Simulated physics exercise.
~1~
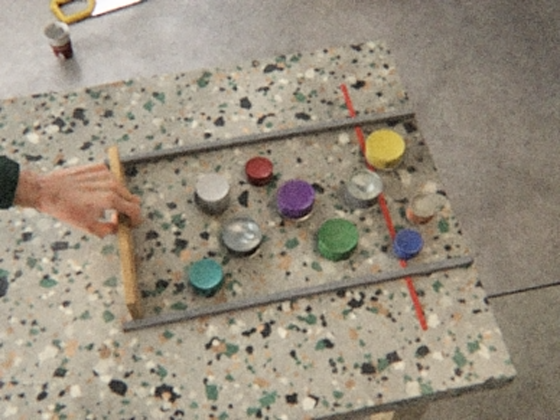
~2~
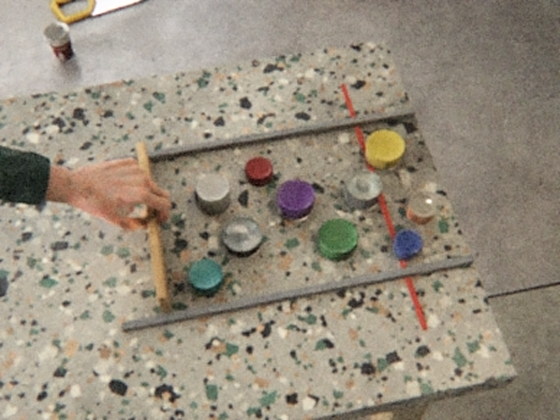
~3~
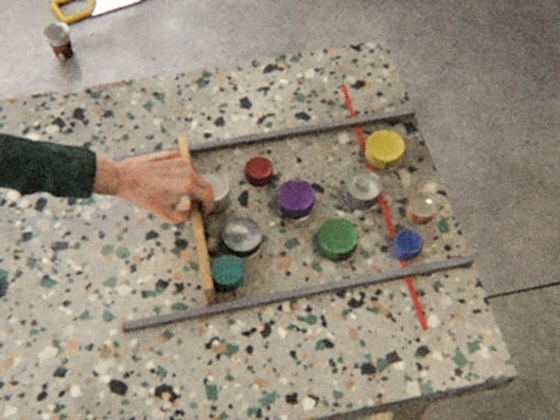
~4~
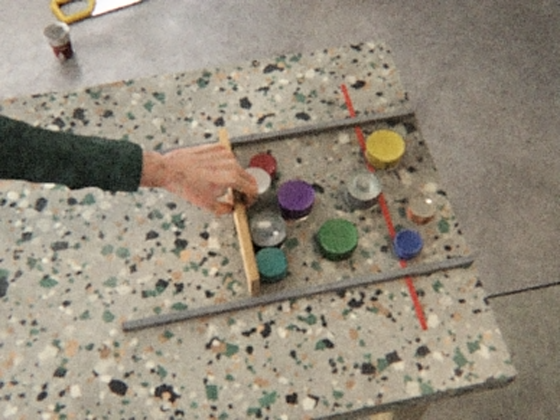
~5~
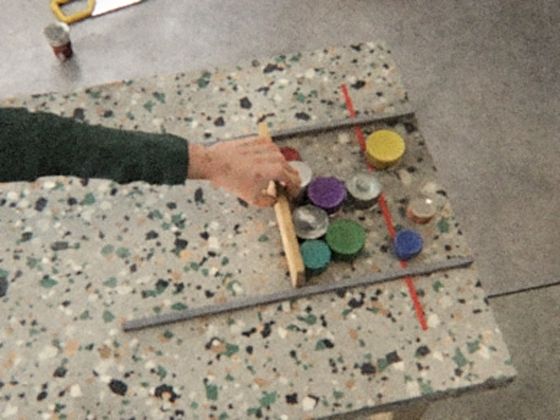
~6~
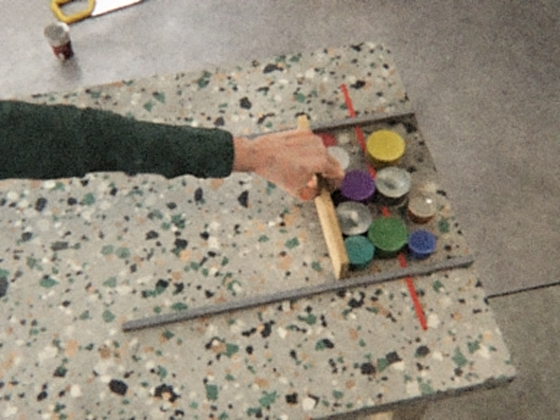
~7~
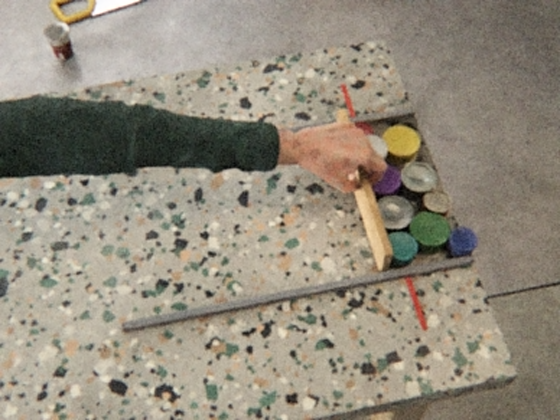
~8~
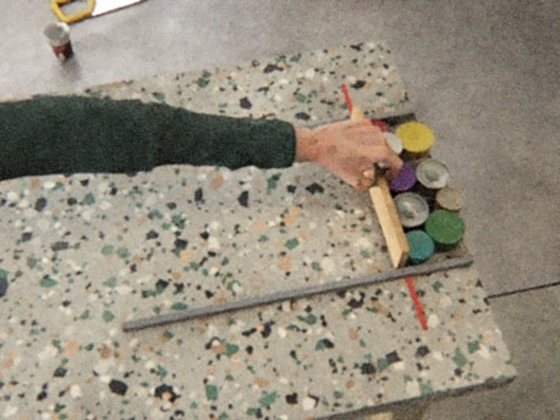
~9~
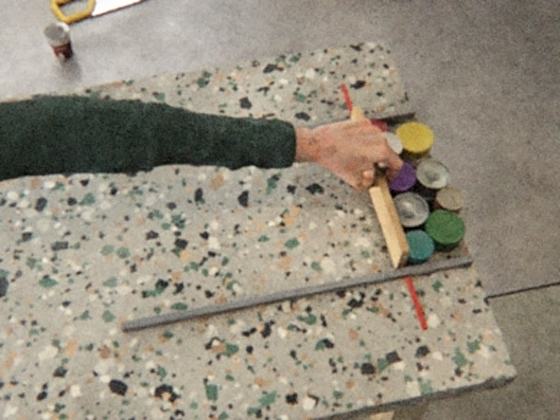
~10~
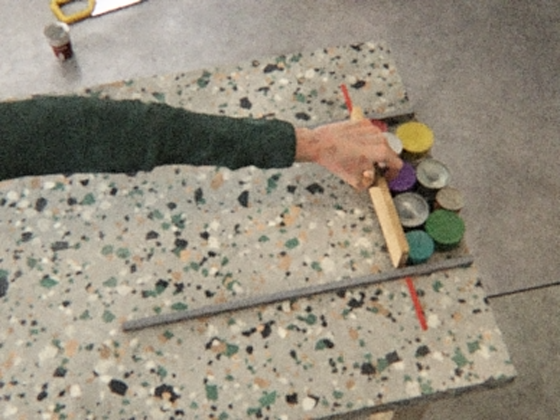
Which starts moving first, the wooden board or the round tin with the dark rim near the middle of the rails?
The wooden board starts moving first, pushed rightward by the hand. The dark-rimmed tin stays still until the board has come across and gathered it up.
